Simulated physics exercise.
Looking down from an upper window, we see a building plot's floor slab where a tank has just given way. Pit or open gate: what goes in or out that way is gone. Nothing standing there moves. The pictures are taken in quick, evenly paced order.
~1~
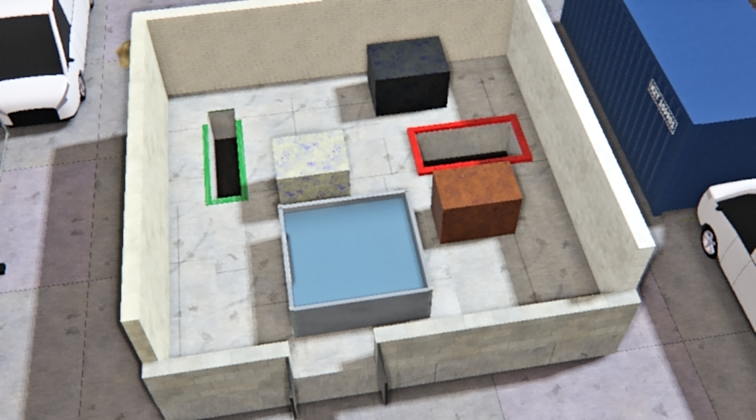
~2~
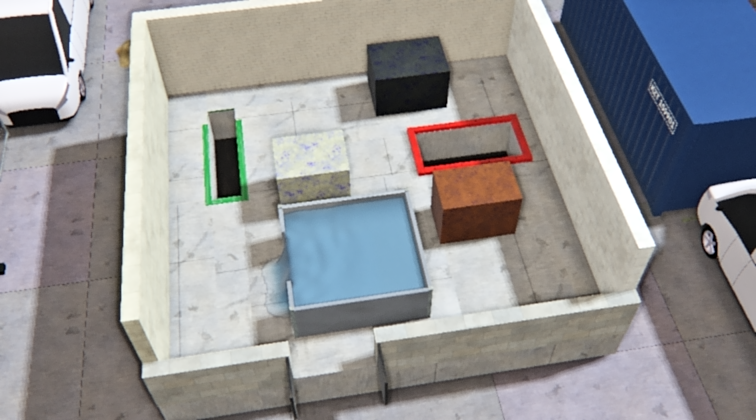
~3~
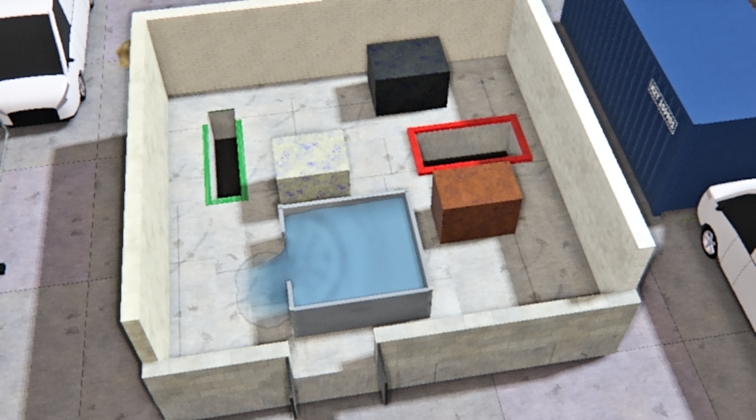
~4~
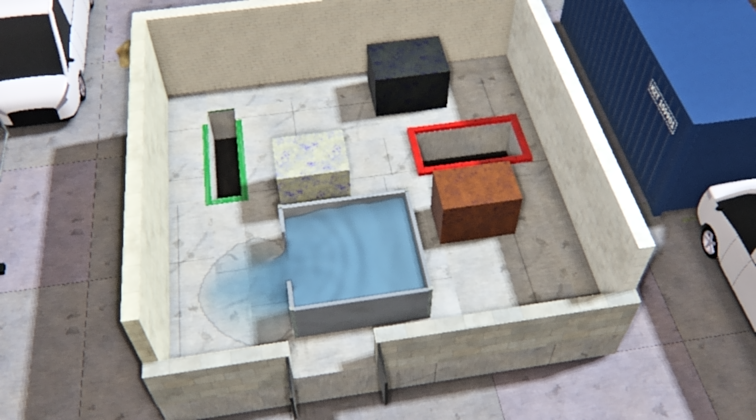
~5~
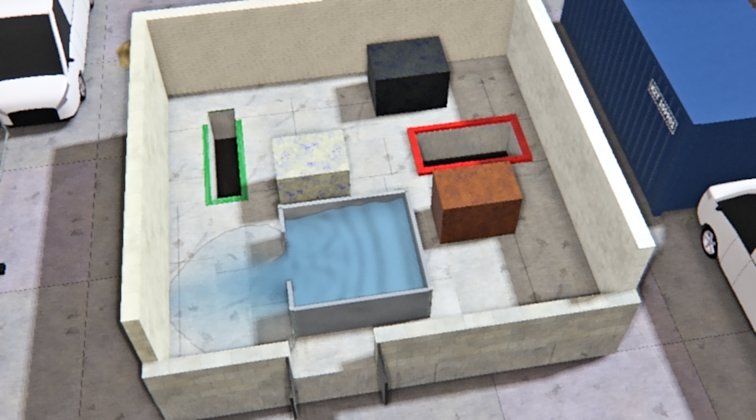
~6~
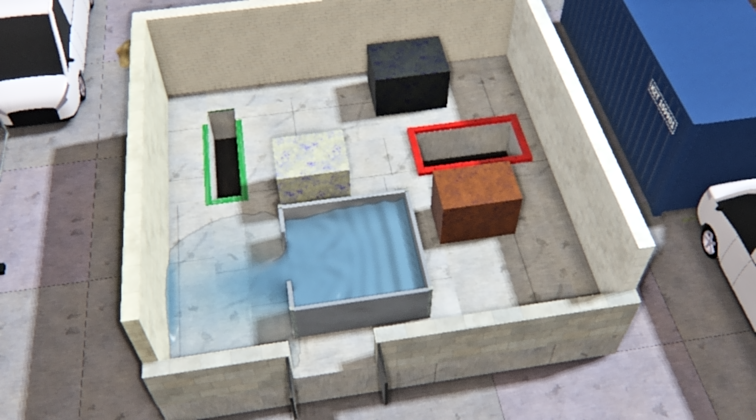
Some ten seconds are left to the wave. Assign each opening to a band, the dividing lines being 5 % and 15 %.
The gate lands in the 5 to 15 % range; the green pit lands over 15 %; the red pit lands under 5 %.
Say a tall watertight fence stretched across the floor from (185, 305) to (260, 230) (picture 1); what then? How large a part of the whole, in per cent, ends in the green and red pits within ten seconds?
The green pit takes 14 per cent and the red pit 0 per cent.
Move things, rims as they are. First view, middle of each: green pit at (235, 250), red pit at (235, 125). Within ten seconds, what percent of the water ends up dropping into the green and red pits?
Per cent, approx.: Green 70, red 0.
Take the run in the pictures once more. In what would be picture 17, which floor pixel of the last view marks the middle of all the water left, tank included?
Close to (287, 281), I reckon.
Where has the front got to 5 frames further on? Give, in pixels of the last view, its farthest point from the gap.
Point: (169, 173) in the last picture's pixels.
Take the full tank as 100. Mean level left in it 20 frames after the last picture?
About 42 %.
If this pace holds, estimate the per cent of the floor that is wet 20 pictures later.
Roughly 35 %.
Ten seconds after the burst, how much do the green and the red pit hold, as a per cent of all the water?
I'd put them at roughly 32 and 0 per cent respectively.
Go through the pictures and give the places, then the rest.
In the first picture, still water in the water tank at (353, 249).
In the second picture, water pours out at (291, 274) and has run to (278, 313).
In the third picture, water pours out at (291, 276) and has run to (248, 314).
In the fourth picture, the front is at (207, 308), out from the gap at (291, 276).
In the fifth picture, the front is at (170, 289), out from the gap at (291, 276).
In the sixth picture, water pours out at (291, 276) and has run to (171, 355).
A moment on, water covers 20 % of the floor; the gate 0 %, the green pit 0 %, the red pit 0 %.
Next, water covers 25 % of the floor; the gate 0 %, the green pit 2 %, the red pit 0 %.
Then, water covers 35 % of the floor; the gate 1 %, the green pit 8 %, the red pit 0 %.
Later, water covers 65 % of the floor; the gate 5 %, the green pit 19 %, the red pit 0 %.
In the end, water covers 90 % of the floor; the gate 9 %, the green pit 31 %, the red pit 0 %.
